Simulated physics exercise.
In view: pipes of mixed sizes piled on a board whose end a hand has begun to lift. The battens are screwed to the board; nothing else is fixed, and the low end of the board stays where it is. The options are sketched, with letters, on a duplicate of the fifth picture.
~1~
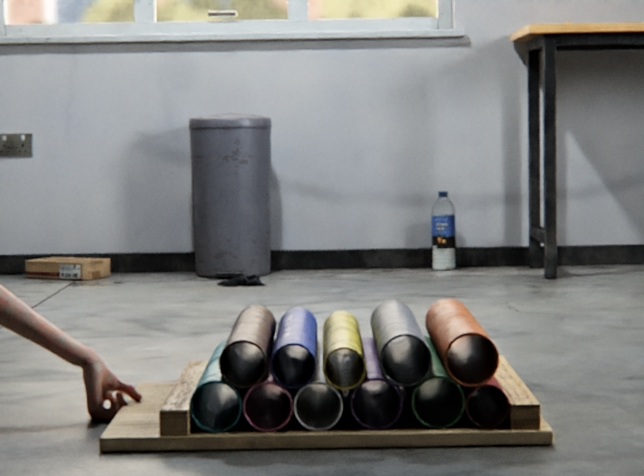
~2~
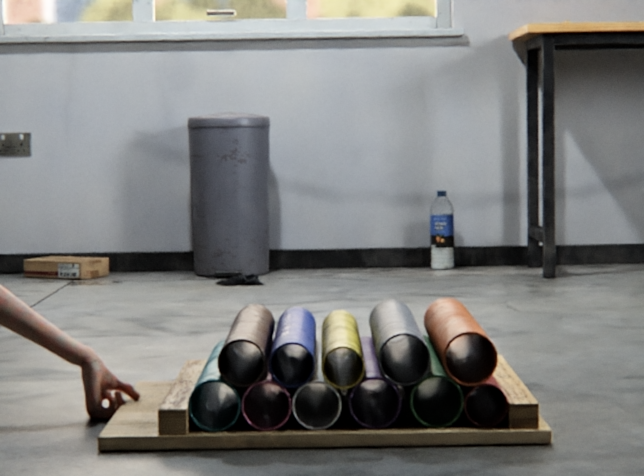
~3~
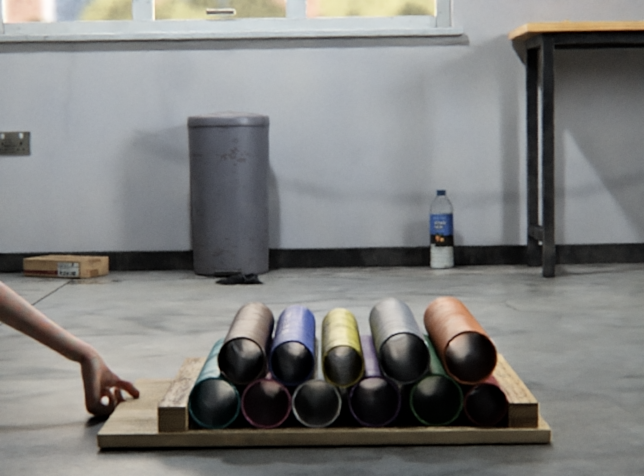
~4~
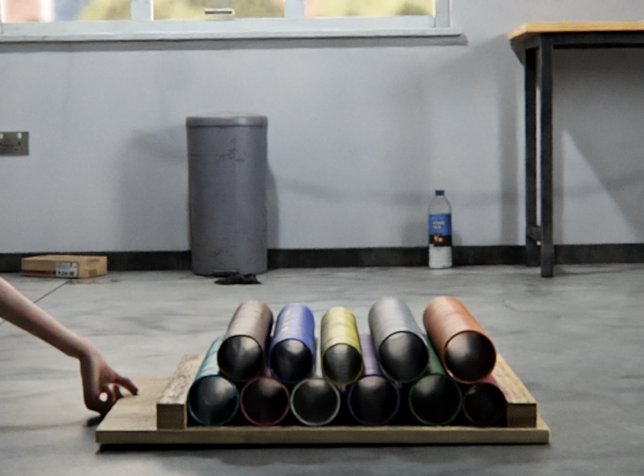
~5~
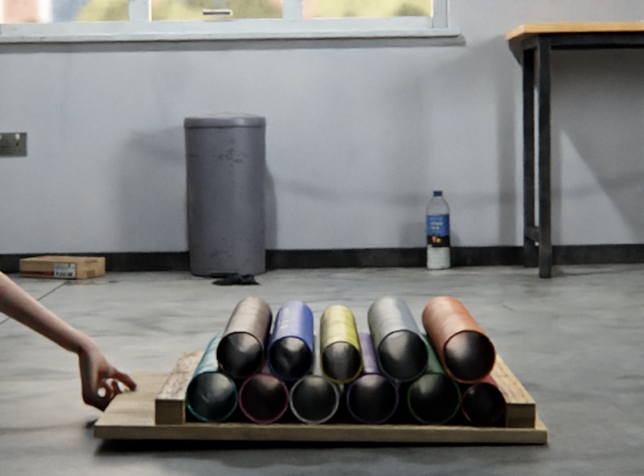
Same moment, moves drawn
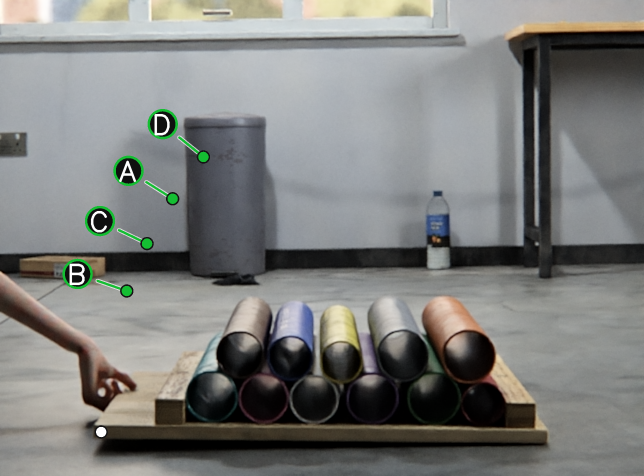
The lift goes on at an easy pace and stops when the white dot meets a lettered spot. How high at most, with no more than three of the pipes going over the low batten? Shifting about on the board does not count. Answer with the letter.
Up to C.
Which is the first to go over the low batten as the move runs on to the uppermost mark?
It is the orange one.
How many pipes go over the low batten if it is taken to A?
It comes to five.
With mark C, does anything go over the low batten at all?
Yes, at C.
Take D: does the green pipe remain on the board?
Yes.
On the marked copy, A at (173, 199); B at (127, 291); C at (147, 244); D at (204, 157); the white dot at (101, 432).
Following C. Soon after the start, board at 16°.
Later, board at 27°.
In the end, board at 27°, one over the low batten (orange).
As for the rest, A five over the low batten; B one over the low batten (orange); D five over the low batten.
